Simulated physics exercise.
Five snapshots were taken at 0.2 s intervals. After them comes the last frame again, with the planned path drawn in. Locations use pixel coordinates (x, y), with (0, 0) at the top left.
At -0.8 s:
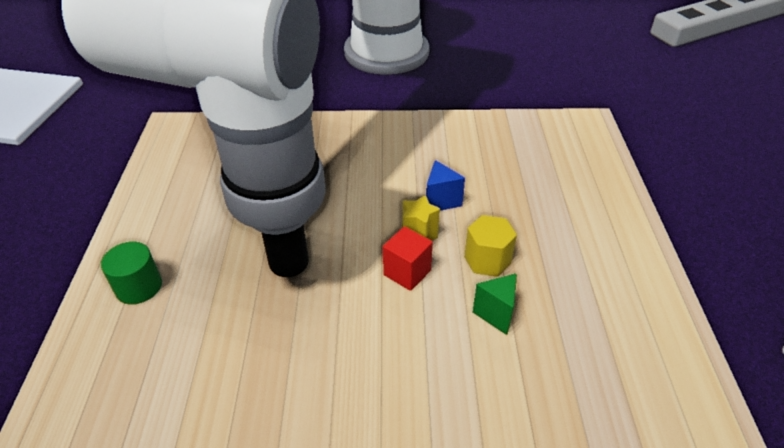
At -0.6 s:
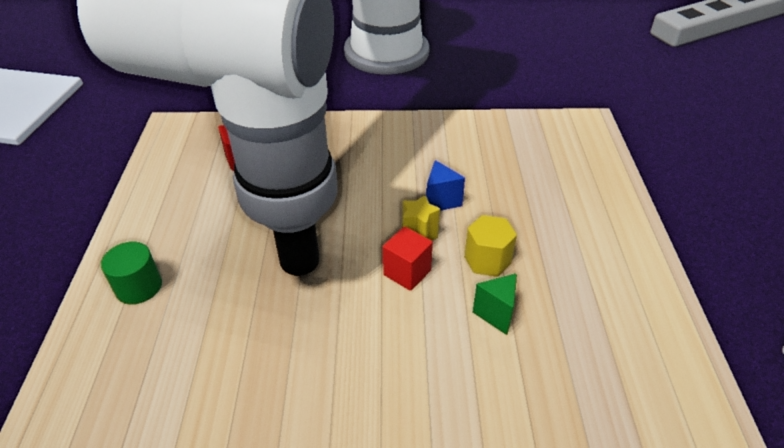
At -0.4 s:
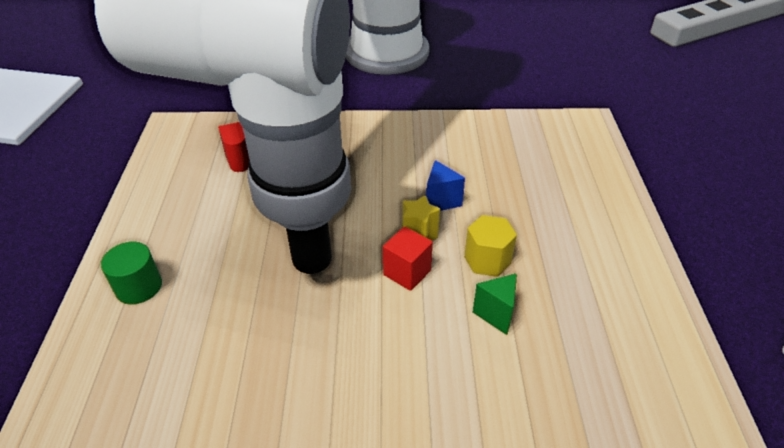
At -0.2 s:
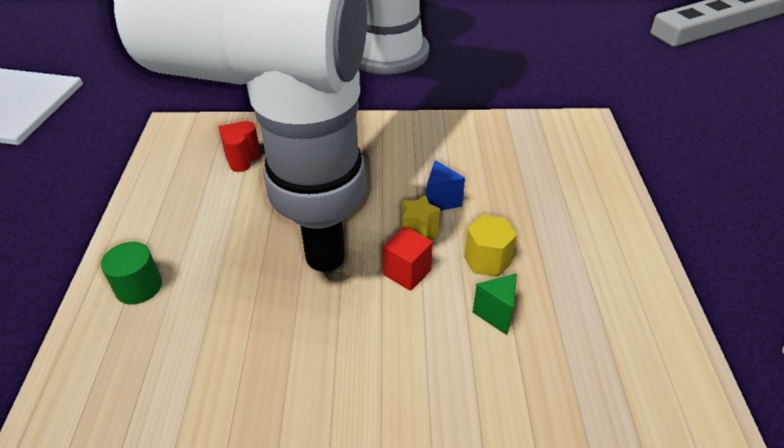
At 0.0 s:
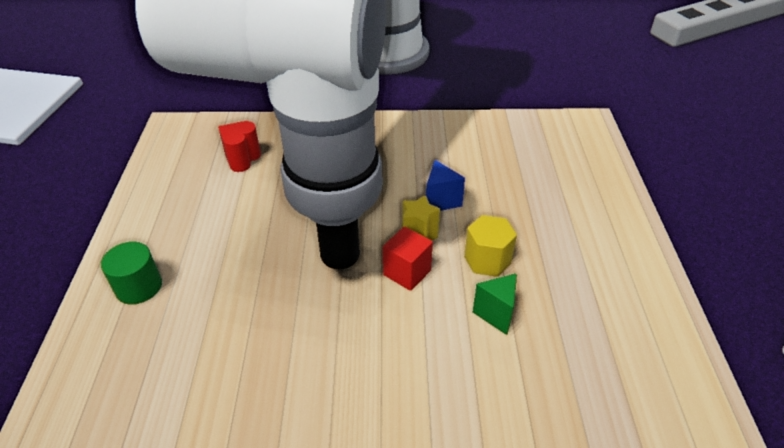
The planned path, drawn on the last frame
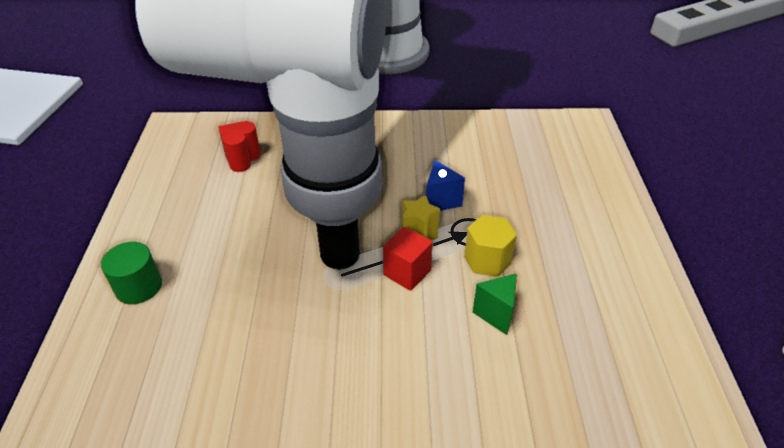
Robot arm with a black rod sliding right over a wooden board, uncovering a red block behind it while colored blocks stay still.
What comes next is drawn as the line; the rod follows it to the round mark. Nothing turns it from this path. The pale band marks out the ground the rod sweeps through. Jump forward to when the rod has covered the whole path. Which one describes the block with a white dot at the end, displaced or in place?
That block ends up displaced.
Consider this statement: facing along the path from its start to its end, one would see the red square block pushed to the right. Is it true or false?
True
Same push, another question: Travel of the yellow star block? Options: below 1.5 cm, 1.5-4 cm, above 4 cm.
That block covers upwards of 4 cm.
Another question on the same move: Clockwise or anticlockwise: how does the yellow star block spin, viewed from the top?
Counter-clockwise, from overhead.
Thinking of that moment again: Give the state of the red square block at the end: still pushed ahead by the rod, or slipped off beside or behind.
It will get left beside or behind the rod.
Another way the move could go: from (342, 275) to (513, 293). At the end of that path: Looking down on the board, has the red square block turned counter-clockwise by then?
Final answer: Yes.
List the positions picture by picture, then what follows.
Lower end of the rod (289, 264), tops of blocks, red square block (408, 243), yellow star block (420, 208), blue triangular piece (443, 173), yellow hexagonal block (492, 231), in the first frame.
Rod (300, 263), blocks as before, in the second frame.
Rod (312, 261), blocks as before, in the third frame.
Rod (326, 259), blocks as before, in the fourth frame.
Rod (340, 256), red square block (408, 243), yellow star block (420, 208), blue triangular piece (443, 173), yellow hexagonal block (492, 231), in the fifth frame.
The drawn path runs from (342, 275) to (470, 232); the dot is on the blue triangular piece.
The first path, step by step. One third of the way, rod (388, 242); red square block (421, 245).
Two thirds of the way, rod (432, 227); red square block (439, 245), turned 30° clockwise; yellow star block (438, 195).
At the end, rod (472, 213); red square block (439, 245), turned 30° clockwise; yellow star block (459, 183), turned 40° anticlockwise; blue triangular piece (443, 165); yellow hexagonal block not moved.
